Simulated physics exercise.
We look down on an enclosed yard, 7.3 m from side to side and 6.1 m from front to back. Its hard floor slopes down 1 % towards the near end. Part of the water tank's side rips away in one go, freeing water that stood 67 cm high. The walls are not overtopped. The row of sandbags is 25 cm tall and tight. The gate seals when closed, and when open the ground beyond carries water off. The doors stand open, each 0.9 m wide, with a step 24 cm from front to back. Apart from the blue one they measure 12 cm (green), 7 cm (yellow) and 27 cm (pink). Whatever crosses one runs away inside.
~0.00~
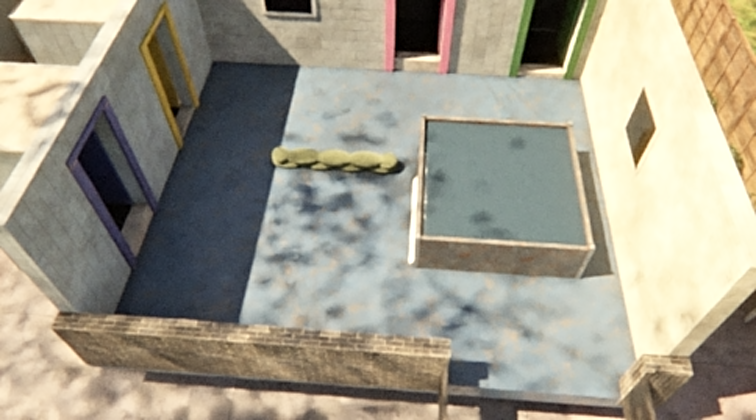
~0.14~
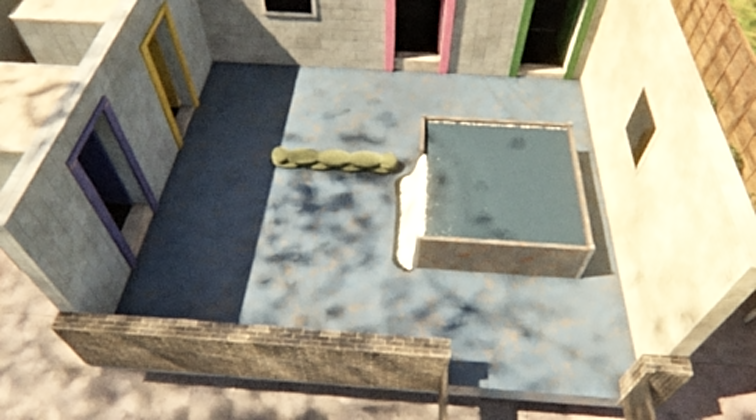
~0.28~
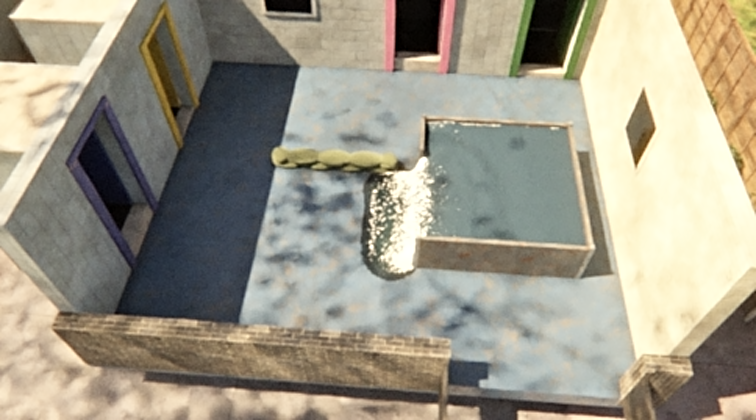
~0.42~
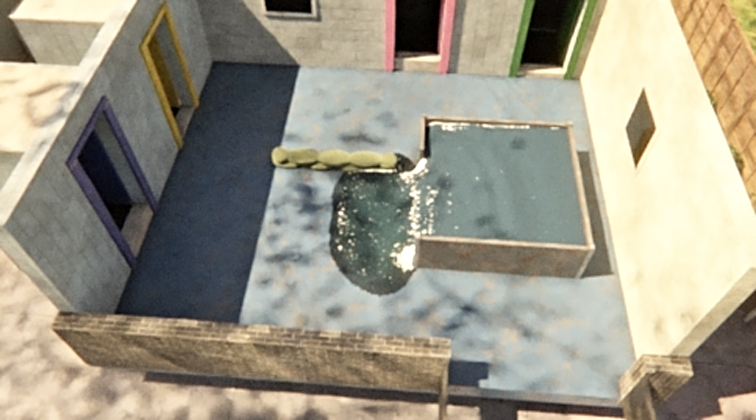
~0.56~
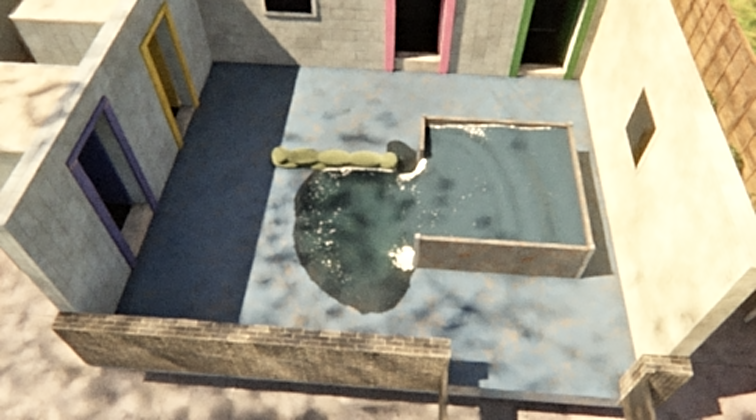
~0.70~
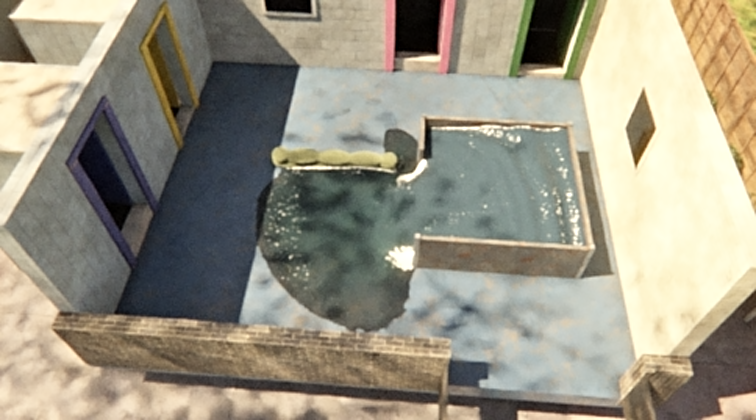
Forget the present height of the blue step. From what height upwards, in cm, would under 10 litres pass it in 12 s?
At least 31 cm or so.
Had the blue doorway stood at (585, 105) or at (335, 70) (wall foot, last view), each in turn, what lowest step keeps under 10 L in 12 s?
Roughly 9.0 and 5.5 cm.
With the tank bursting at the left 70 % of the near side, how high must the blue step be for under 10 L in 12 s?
About 14.0 cm.
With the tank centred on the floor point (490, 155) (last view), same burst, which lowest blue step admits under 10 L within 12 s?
About 18 cm.
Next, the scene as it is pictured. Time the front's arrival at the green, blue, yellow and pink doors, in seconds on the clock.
Green 7.0 s, blue 1.2 s, yellow 1.8 s, pink 2.6 s.
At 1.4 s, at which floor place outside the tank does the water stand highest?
At about (410, 252).
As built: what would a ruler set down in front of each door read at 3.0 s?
Depths in cm: Green 0, blue 32, yellow 12, pink 1.
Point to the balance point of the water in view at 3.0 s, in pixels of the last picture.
Around (339, 227).
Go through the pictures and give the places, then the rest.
In the first picture, the water tank at (499, 180) is whole and still, 67 cm deep; the blue door at (122, 196) is dry.
In the second picture, the gap is at (420, 210), the front 0.4 m out at (399, 185); the back of the water tank holds 67 cm.
In the third picture, water pours out at (420, 212) and has run 0.8 m, to (369, 198); about 12 cm deep outside, 67 cm at the back.
In the fourth picture, the front is at (337, 216), 1.3 m from the gap at (420, 213); 2.6 m2 of floor is wet, 67 cm left at the back.
In the fifth picture, the gap is at (420, 213), the front 1.9 m out at (300, 211); the back of the water tank holds 67 cm.
In the sixth picture, water pours out at (420, 213) and has run 2.5 m, to (263, 212); about 8 cm deep outside, 62 cm at the back; the blue door at (122, 196), 4.3 m from the gap, is still 1.8 m from the nearest water.
After 1.4 s water covers 35 % of the floor, deepest (38 cm) near (410, 252); 25 cm at the blue door, 0 litres in over its 27 cm step.
After 3.0 s water covers 45 % of the floor, deepest (46 cm) near (185, 335); 32 cm at the blue door, 15 litres in over its 27 cm step.
After 12.0 s water covers 95 % of the floor, deepest (14 cm) near (621, 308); 8 cm at the blue door, 34 litres in over its 27 cm step.
At the blue door as built, the water arrived by 1.2 s and peaked near 35 cm at 3.4 s.
With a step of 26.5 cm, 38 litres would have come in within the 12 s; with 36 cm, 1 litre. So under 10 litres takes about 31 cm.
